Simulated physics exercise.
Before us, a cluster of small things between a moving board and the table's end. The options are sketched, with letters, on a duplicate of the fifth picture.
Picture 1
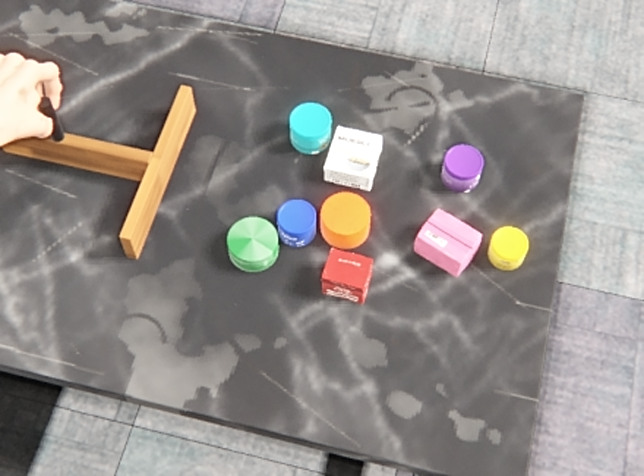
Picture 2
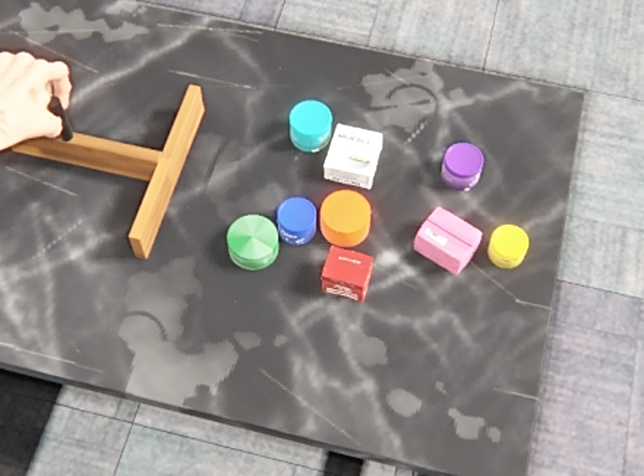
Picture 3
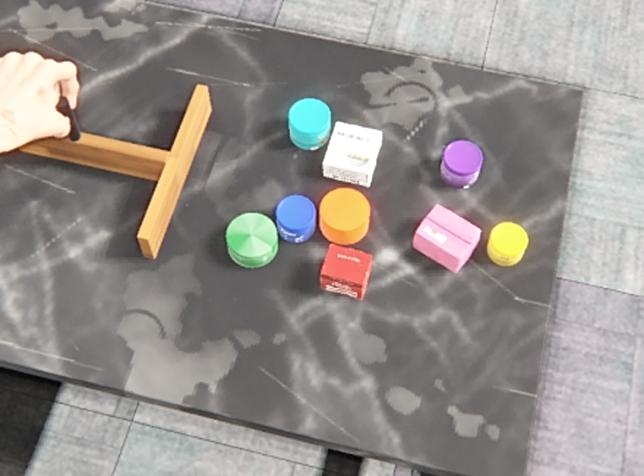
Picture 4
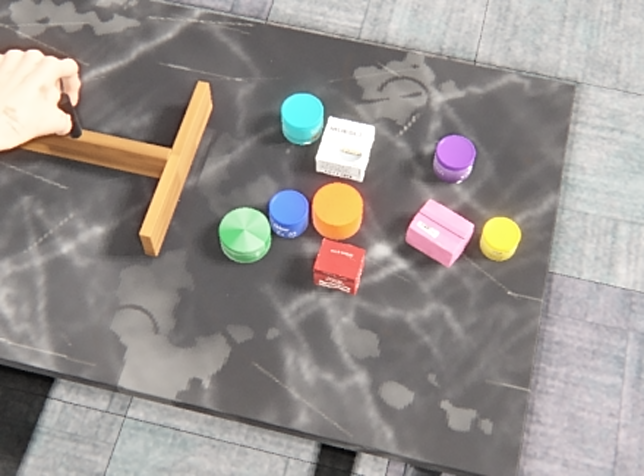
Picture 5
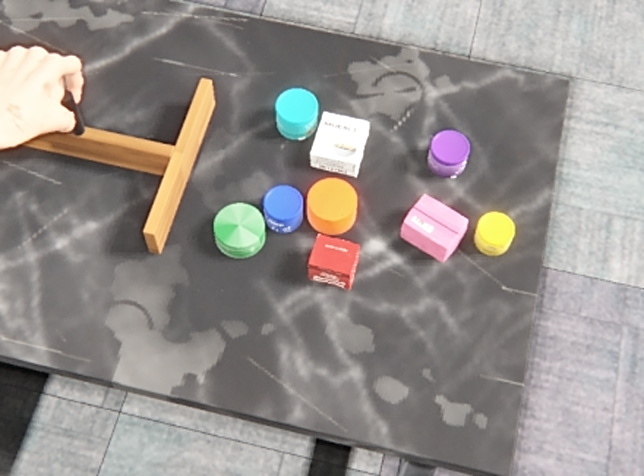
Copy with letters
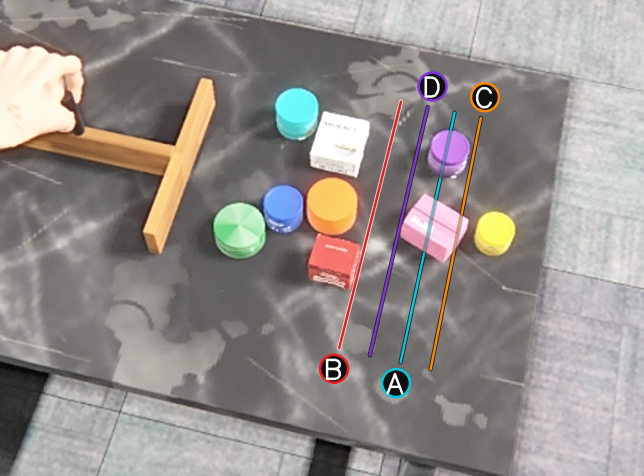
On a dark marbled tabletop above grey carpet tiles, seen from above at an angle, a hand at the left grips a wooden T-shaped board. To its right sit turquoise, green, blue, orange, purple and yellow round containers among white, red and pink boxes. The hand slides the board a little rightward, without touching them, then the camera shifts slightly and the table and containers drift left and up in view.
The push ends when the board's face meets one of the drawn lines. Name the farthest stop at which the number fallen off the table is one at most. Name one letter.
The farthest such stop is C.
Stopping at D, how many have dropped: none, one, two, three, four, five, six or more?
In all, none.
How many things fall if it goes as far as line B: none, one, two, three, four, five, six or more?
The count is none.
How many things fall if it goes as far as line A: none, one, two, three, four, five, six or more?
The count is none.
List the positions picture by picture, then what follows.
Red box (347, 276); green tin (253, 245); turquoise jar (311, 129), in the first picture.
Board (166, 158); white packet (353, 156), in the second picture.
Board (173, 158); pink box (447, 238), in the third picture.
Board (176, 155); purple jar (454, 160), in the fourth picture.
Board (179, 152); red box (334, 262); green tin (240, 231); turquoise jar (297, 115), in the fifth picture.
On the copy, A at (429, 229); B at (372, 216); C at (457, 235); D at (401, 222).
On C. First, board (278, 174); turquoise jar (326, 119); white packet (354, 151).
Then, board (379, 195); yellow jar (502, 236); purple jar (471, 157).
Finally, board (458, 212); yellow jar (548, 235); purple jar (547, 172); none fallen.
By contrast, A is within the limit but short; B is within the limit but short; D is within the limit but short.
